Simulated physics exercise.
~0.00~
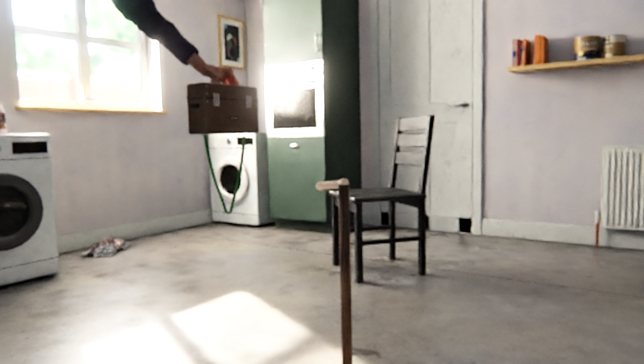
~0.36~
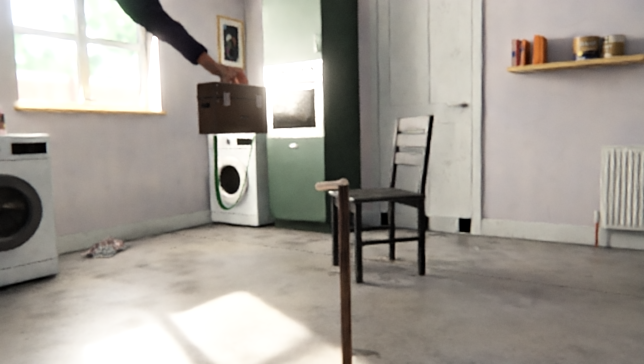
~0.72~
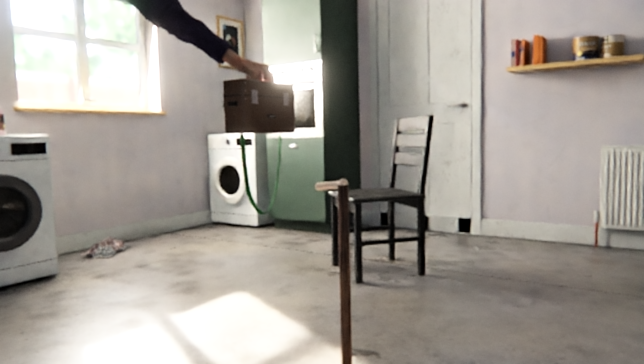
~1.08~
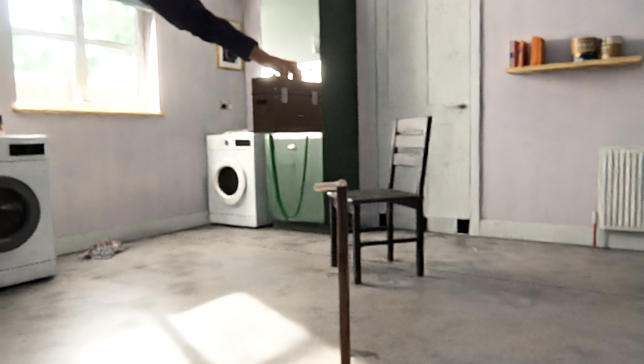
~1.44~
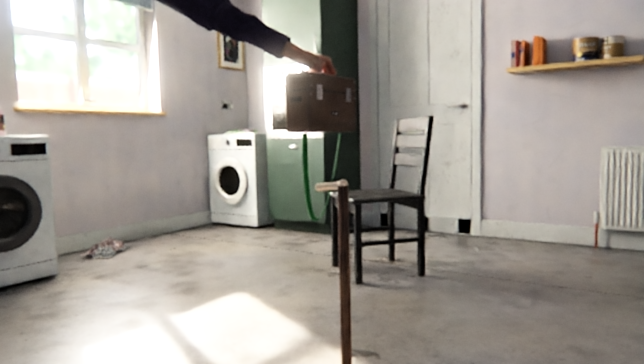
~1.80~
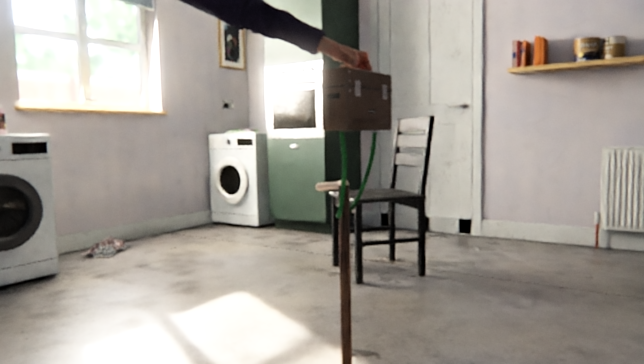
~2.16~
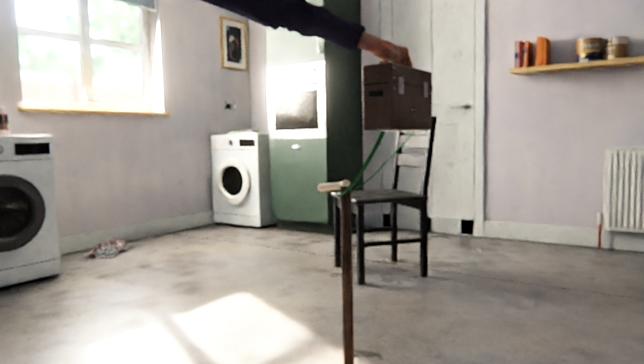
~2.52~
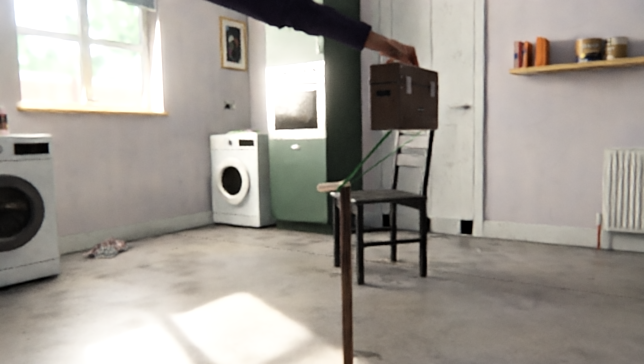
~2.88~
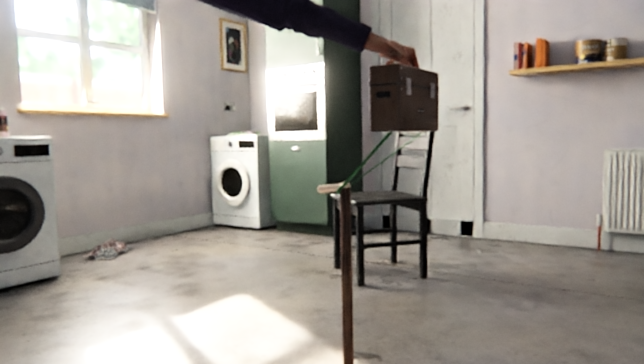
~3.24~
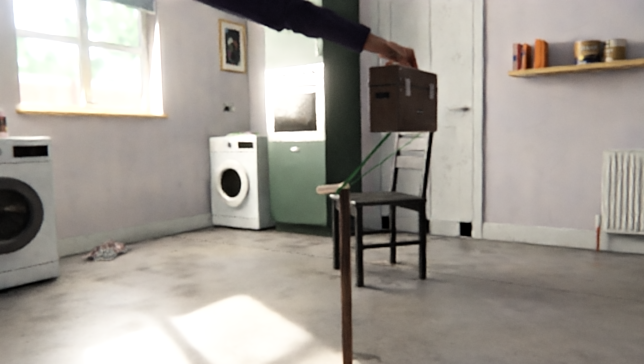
A dark-sleeved arm reaches in from the upper left, holding a brown case by its top in a pale laundry room seen from across the grey floor. A green loop hangs beneath the case, and a short brown post topped by a small bar stands in the foreground before a black chair. White washing machines, a green cabinet and a bright window are on the left. The hand carries the upright case rightward past the cabinet and over the post. The loop catches on the post's top, pulls tight, and the hand stops with the case held beyond it.
